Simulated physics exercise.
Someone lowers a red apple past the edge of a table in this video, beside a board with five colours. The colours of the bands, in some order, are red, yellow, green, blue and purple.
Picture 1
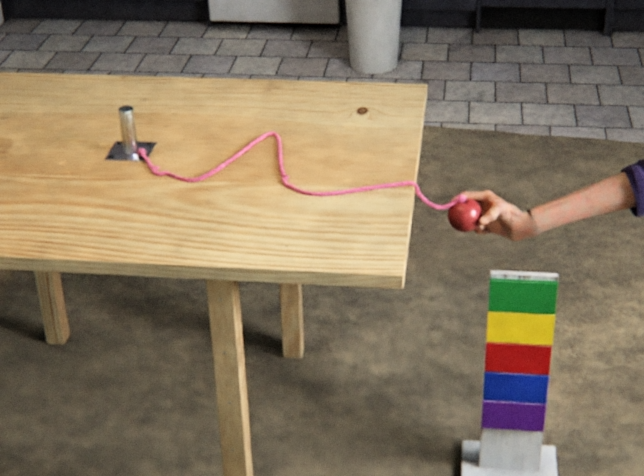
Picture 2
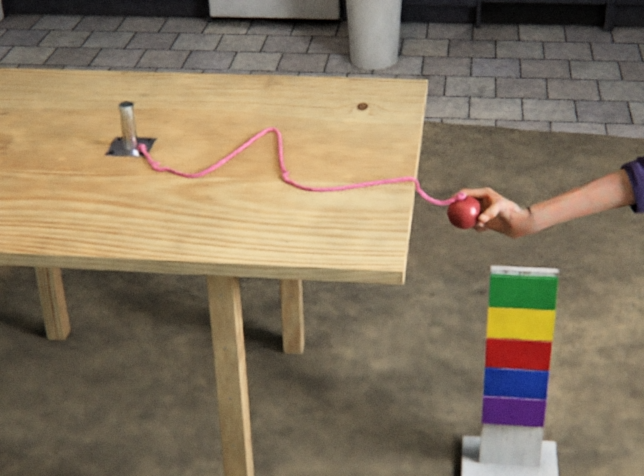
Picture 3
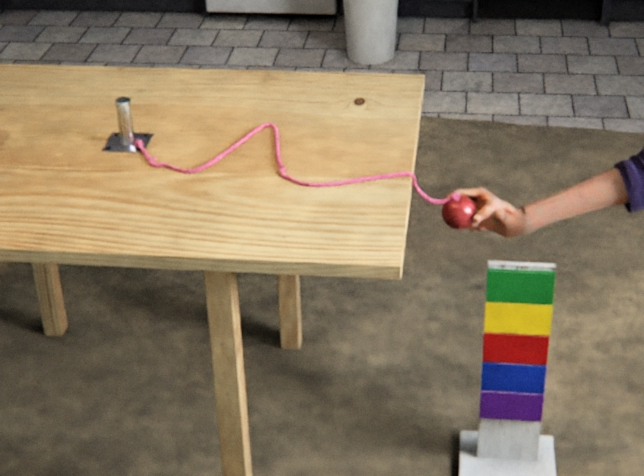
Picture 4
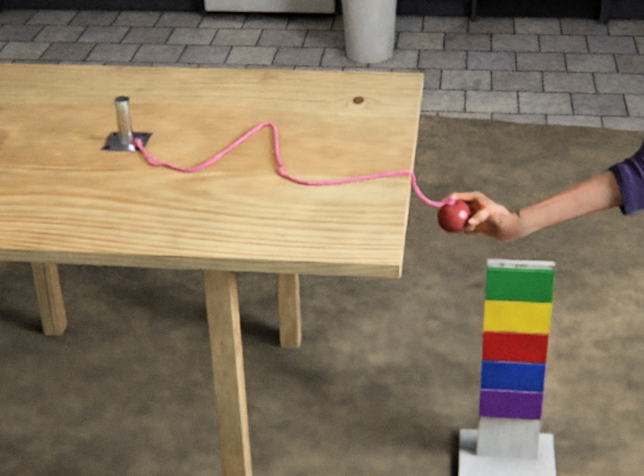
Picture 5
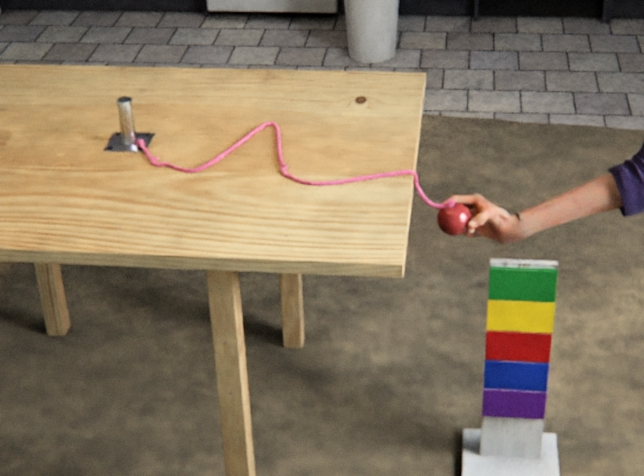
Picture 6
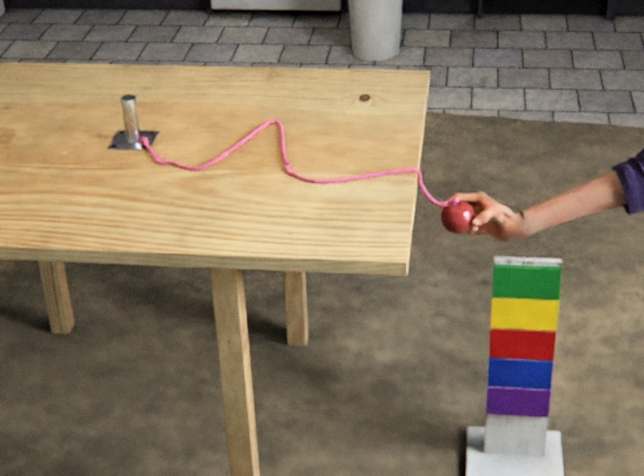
At a wooden table, a hand holding a red ball on a pink cord beside a colour-banded board, barely moving.
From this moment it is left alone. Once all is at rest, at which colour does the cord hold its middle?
At purple.
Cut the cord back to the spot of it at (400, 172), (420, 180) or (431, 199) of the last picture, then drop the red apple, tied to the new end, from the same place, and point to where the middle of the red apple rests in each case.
The three tries give approximately (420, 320), (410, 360) and (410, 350).
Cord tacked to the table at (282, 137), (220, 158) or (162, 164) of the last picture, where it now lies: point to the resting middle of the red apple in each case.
(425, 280), (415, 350) and (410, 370).
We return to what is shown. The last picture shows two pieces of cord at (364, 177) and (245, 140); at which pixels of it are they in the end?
They finish close to (417, 289) and close to (316, 152).
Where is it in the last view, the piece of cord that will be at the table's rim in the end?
It's near (283, 141) in the last picture.
Early on, apple near (402, 364); level with blue.
Midway, apple near (416, 388); level with purple.
Finally, apple near (411, 388); level with purple. Its middle rests at the purple band.
